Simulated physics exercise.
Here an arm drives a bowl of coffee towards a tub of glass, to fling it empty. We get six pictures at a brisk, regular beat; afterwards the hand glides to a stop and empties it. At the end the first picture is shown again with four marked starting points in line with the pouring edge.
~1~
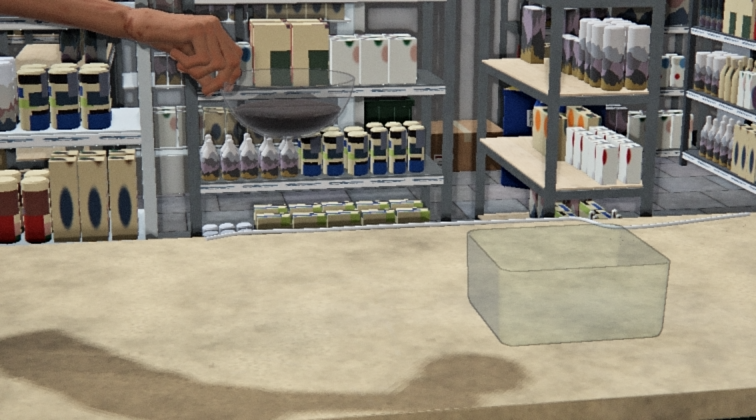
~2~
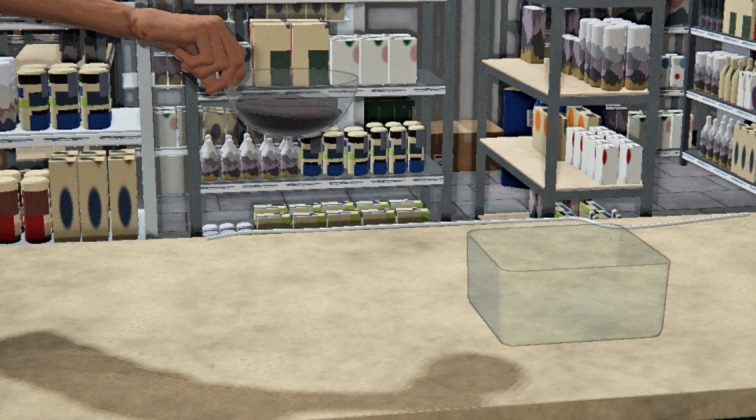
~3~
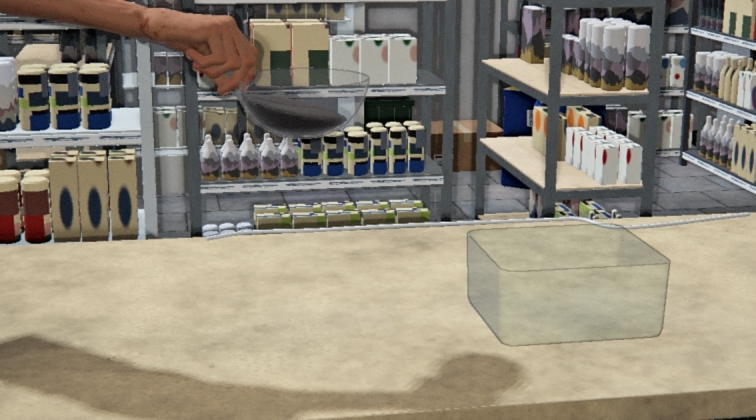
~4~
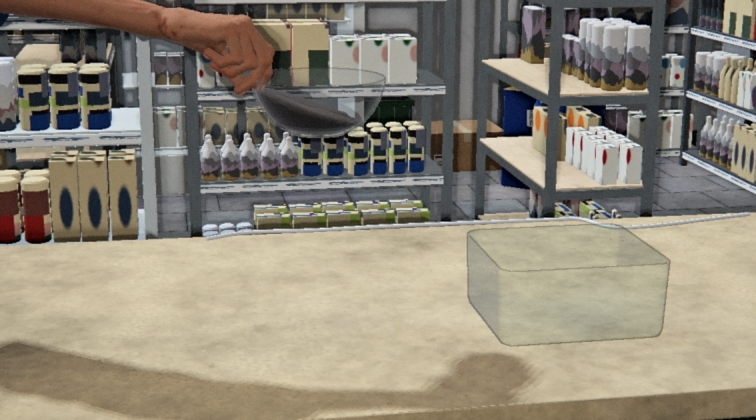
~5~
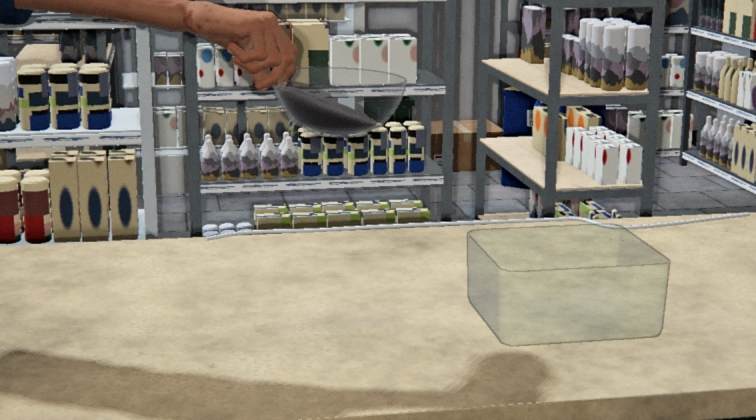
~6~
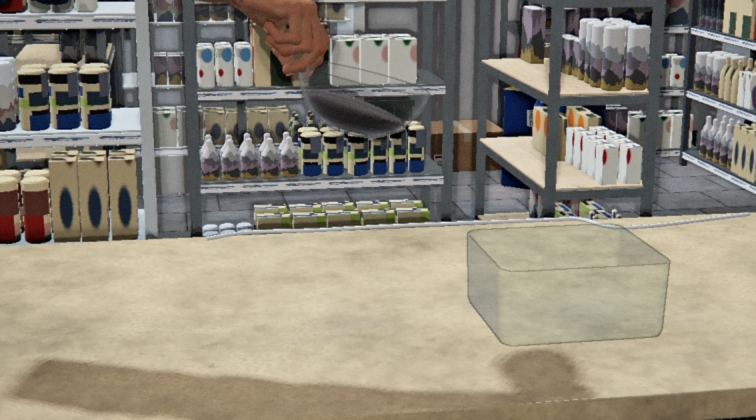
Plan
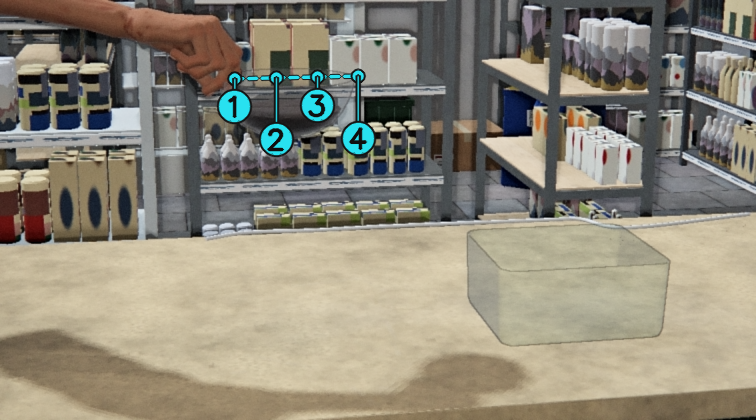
A hand held a clear bowl of dark coffee above a counter in a shop, barely moving at first, then carried it right and tilted it slightly, while a glass tub sat still below.
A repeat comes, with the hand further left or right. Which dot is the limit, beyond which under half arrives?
Dot 3 just does it.
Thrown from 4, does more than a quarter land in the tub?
Yes, it does.
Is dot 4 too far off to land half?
No, not at all.
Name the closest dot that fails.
It is 2.
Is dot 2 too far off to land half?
Yes, that goes wrong.
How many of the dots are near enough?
Two of them.
In cyan, 1 at (234, 78); 2 at (276, 77); 3 at (317, 77); 4 at (358, 76).
With 1, about 0 % lands in the tub, 99 % falls short.
With 2, about 26 % lands in the tub, 68 % falls short and 6 % goes beside or beyond.
With 3, about 62 % lands in the tub, 25 % falls short and 13 % goes beside or beyond.
With 4, about 79 % lands in the tub, 7 % falls short and 14 % goes beside or beyond.
